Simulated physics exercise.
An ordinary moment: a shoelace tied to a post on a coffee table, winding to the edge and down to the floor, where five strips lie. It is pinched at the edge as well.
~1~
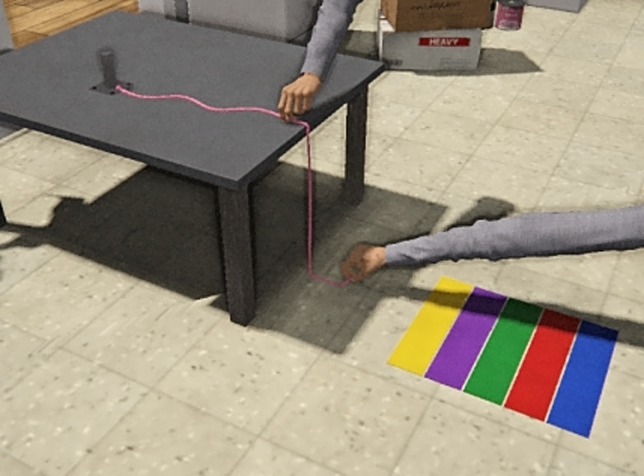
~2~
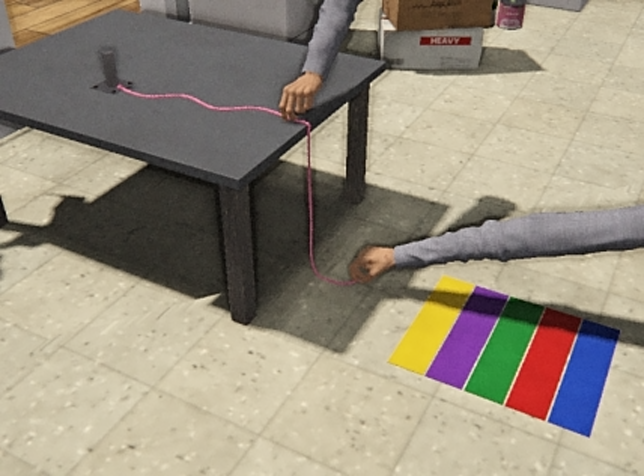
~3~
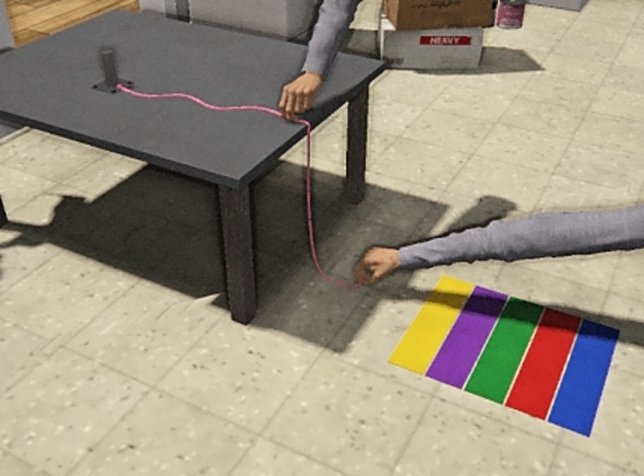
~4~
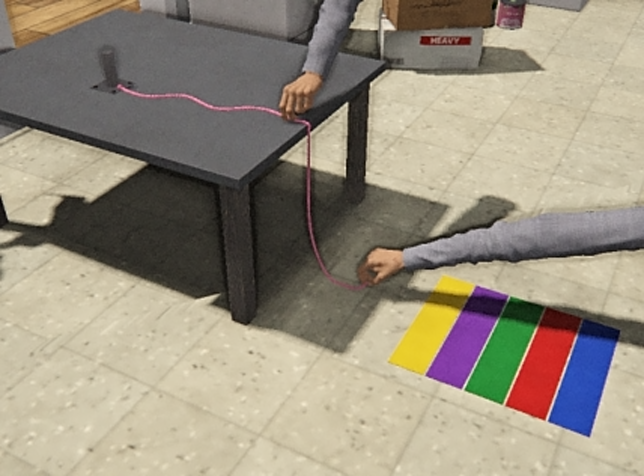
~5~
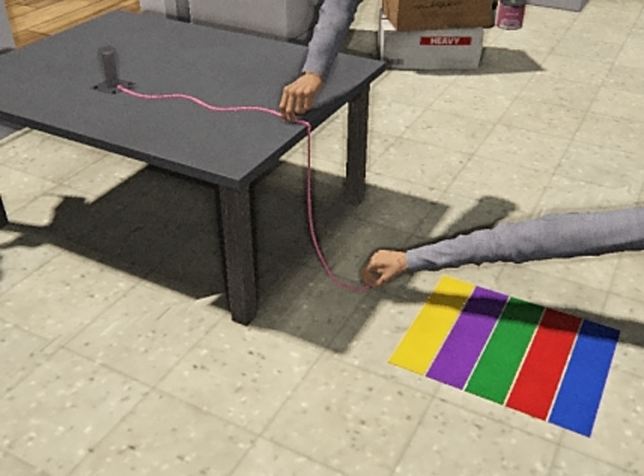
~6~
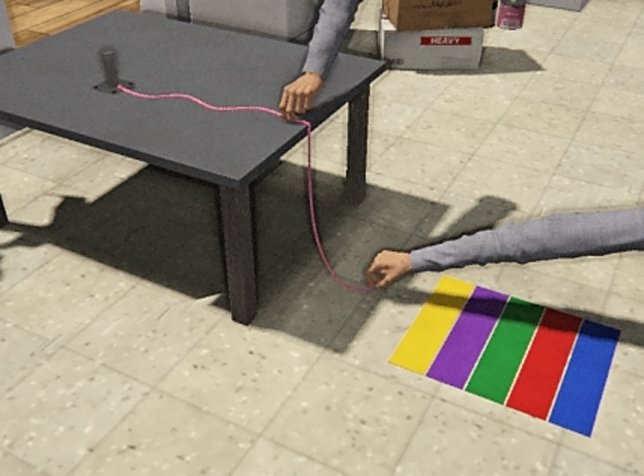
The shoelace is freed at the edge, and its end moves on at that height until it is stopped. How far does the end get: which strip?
The purple one.
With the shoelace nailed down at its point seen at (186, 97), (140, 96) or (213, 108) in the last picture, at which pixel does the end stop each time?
Try by try, around (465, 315), (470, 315) and (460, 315).
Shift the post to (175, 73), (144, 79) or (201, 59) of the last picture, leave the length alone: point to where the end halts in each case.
The places are (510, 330), (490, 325) and (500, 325).
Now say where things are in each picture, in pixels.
End (351, 278); yellow (415, 352); purple (452, 365); green (491, 379); red (532, 394); blue (574, 409), in the first picture.
End (359, 280); shoelace through (139, 95) (202, 103) (266, 110) (309, 144) (310, 206) (313, 266), in the second picture.
End (364, 281), in the third picture.
End (367, 282); shoelace through (139, 95) (202, 103) (266, 110) (309, 144) (309, 206) (322, 267), in the fourth picture.
End (371, 284), in the fifth picture.
End (375, 285); shoelace through (139, 95) (202, 104) (266, 110) (309, 145) (312, 207) (329, 268), in the sixth picture.
A little later, end near (418, 299); short of the strips.
Next, end near (451, 310); over yellow.
When it is tight, end near (471, 317); over purple. It halts on the purple strip.
